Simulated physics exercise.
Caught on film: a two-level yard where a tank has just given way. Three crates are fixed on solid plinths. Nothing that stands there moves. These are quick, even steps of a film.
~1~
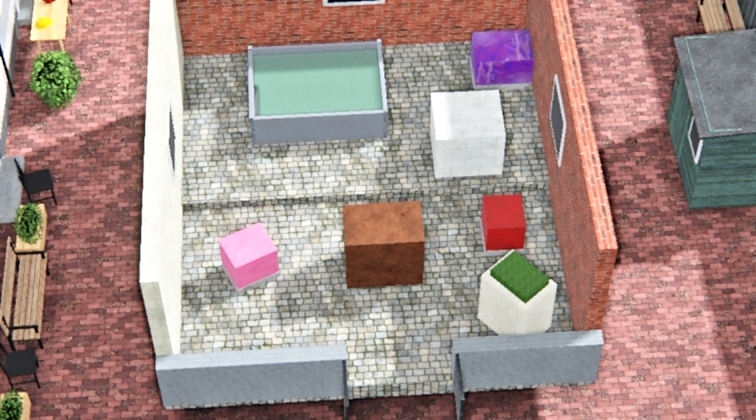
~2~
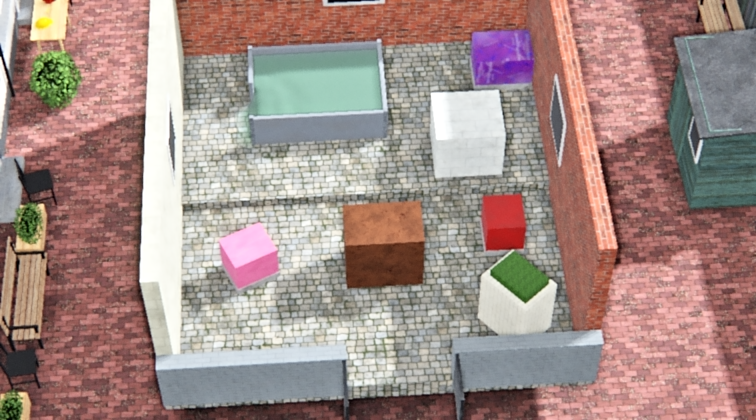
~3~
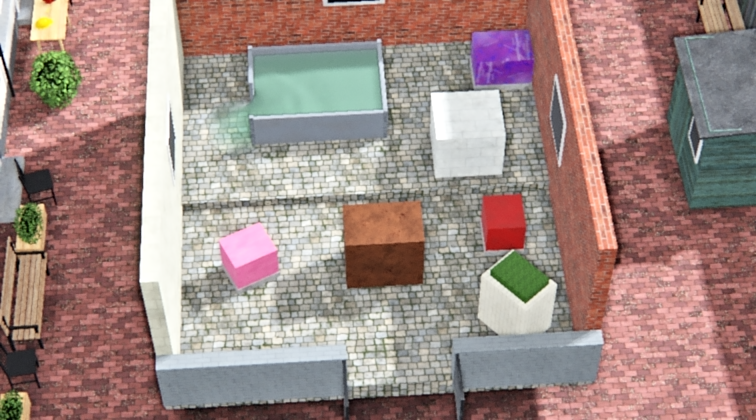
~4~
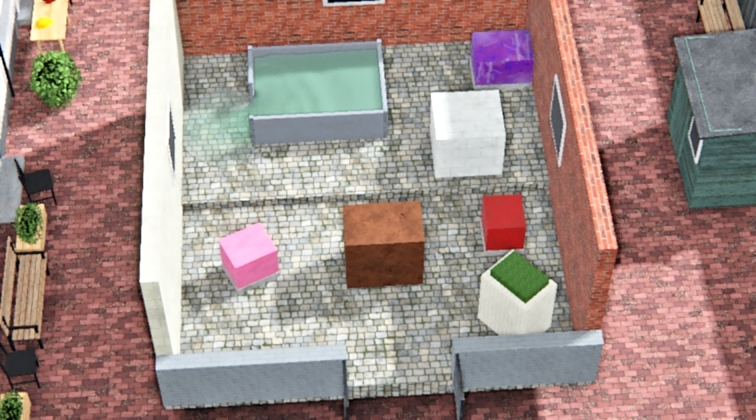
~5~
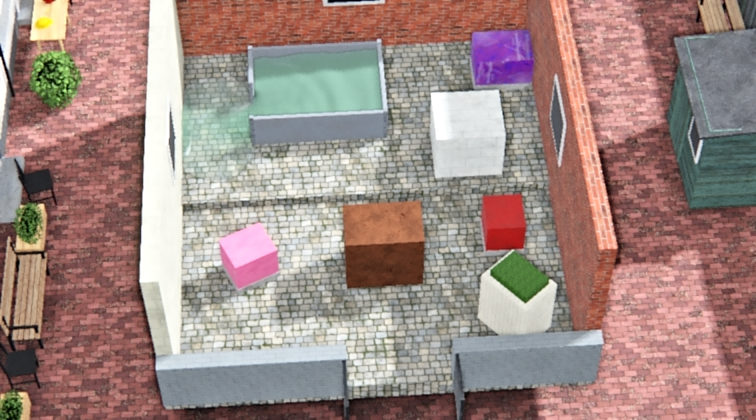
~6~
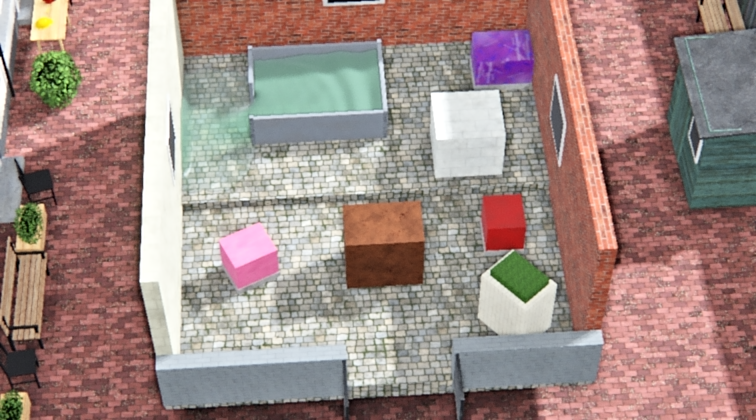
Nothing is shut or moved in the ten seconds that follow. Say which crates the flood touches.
One by one: The pink crate is soaked; the purple crate is soaked; the red crate keeps dry.
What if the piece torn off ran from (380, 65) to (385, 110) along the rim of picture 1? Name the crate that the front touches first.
I say the purple-painted one.
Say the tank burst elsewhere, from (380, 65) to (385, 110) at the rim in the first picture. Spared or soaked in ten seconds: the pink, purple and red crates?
The pink crate stays dry; the purple crate is topped; the red crate gets wet.
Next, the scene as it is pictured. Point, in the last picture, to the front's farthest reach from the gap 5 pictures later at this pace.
Close to (182, 270).
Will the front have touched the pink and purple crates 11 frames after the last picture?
One by one: Pink crate water there, purple crate untouched.
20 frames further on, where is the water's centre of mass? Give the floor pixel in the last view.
Close to (273, 148).
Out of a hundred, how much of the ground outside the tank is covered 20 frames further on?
Close to 40 %.
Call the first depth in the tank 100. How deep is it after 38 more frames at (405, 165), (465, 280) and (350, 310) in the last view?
In that order: 0, 4 and 6 per cent.
A moment on, water covers 10 % of the floor; the pink crate not reached, the purple crate not reached, the red crate not reached.
Next, water covers 25 % of the floor; the pink crate water round its plinth, the purple crate not reached, the red crate not reached.
Then, water covers 40 % of the floor; the pink crate water round its plinth, the purple crate water round its plinth, the red crate not reached.
Later, water covers 70 % of the floor; the pink crate water round its plinth, the purple crate water round its plinth, the red crate water round its plinth.
In the end, water covers 90 % of the floor; the pink crate was topped, the purple crate was topped, the red crate stayed above the water.
